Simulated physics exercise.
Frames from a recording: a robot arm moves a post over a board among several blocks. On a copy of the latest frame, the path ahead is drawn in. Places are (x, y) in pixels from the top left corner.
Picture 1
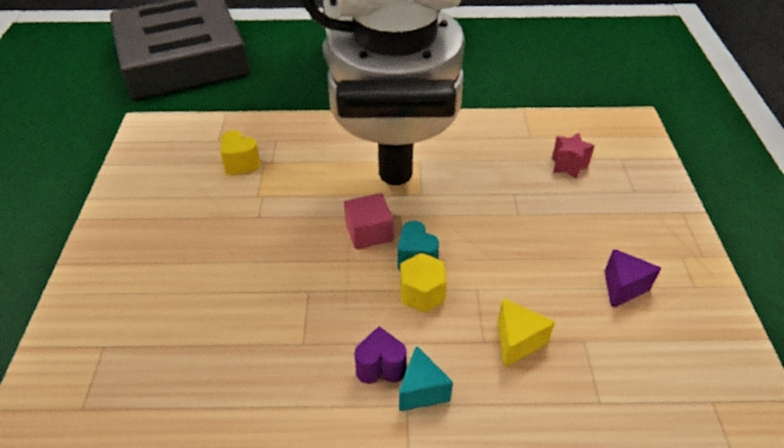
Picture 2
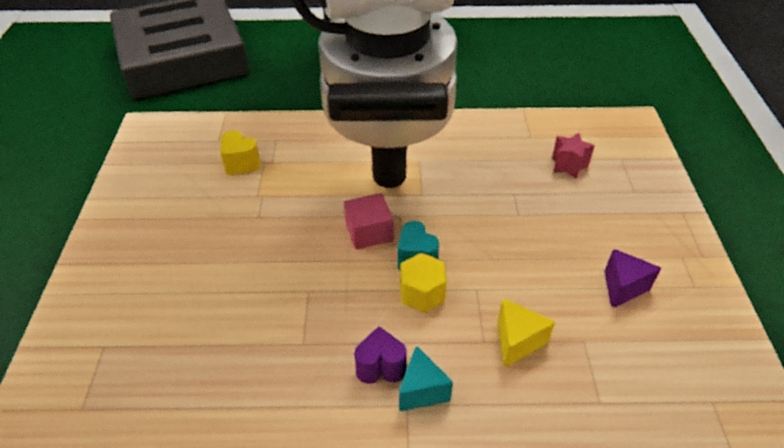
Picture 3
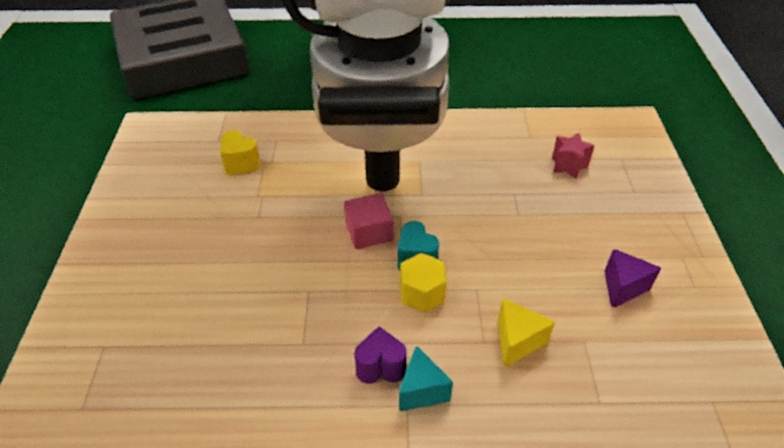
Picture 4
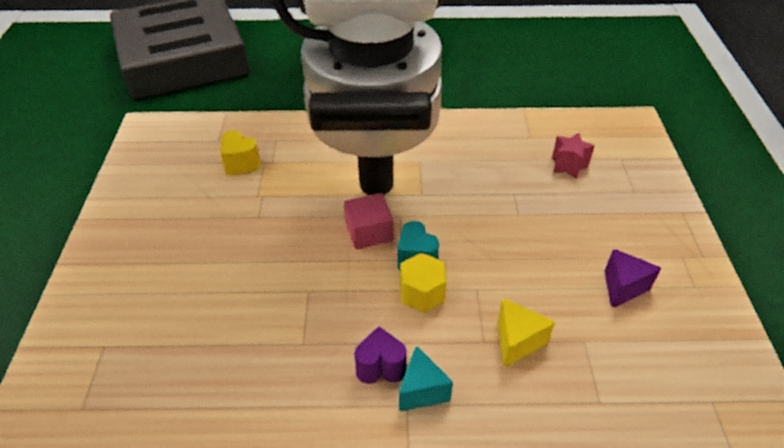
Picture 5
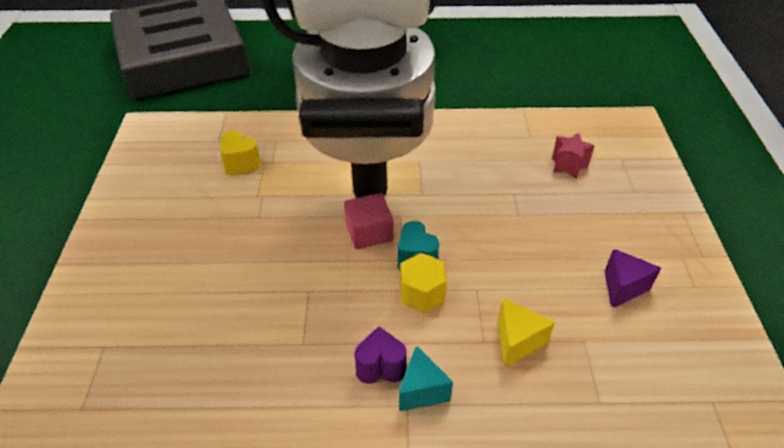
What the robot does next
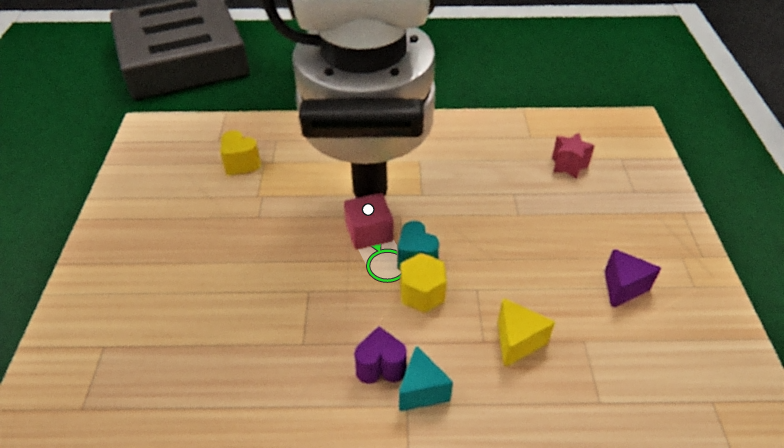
The footage shows a robot arm moving its black post slightly left and toward the viewer over a wooden board, drawing close to a pink square piece, while the turquoise heart, yellow hexagon and other scattered blocks stay still.
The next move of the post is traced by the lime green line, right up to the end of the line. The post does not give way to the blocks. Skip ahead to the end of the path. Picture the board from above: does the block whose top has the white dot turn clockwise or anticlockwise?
If we look at it from overhead, the block whose top has the white dot pivots clockwise.
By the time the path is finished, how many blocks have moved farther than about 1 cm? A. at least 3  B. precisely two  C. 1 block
My answer is option C.
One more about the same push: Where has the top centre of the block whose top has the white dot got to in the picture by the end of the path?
I'd say the block whose top has the white dot ends with its top centre at (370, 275).
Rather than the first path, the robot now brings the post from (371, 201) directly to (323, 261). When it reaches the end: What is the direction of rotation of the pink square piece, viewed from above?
The answer is counter-clockwise.
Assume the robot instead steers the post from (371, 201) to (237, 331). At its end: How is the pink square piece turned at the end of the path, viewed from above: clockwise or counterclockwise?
Looking from above, the answer is counterclockwise.
Drawn move, from (371, 201) through (364, 221) and (375, 243) to (387, 265); the dot is on the pink square piece.
The first path, step by step. Halfway along, post at (369, 223); pink square piece at (367, 241), turned 10° clockwise.
At the end, post at (387, 257); pink square piece at (370, 275), turned 50° clockwise; turquoise heart at (424, 240), turned 15° anticlockwise; yellow hexagon still.
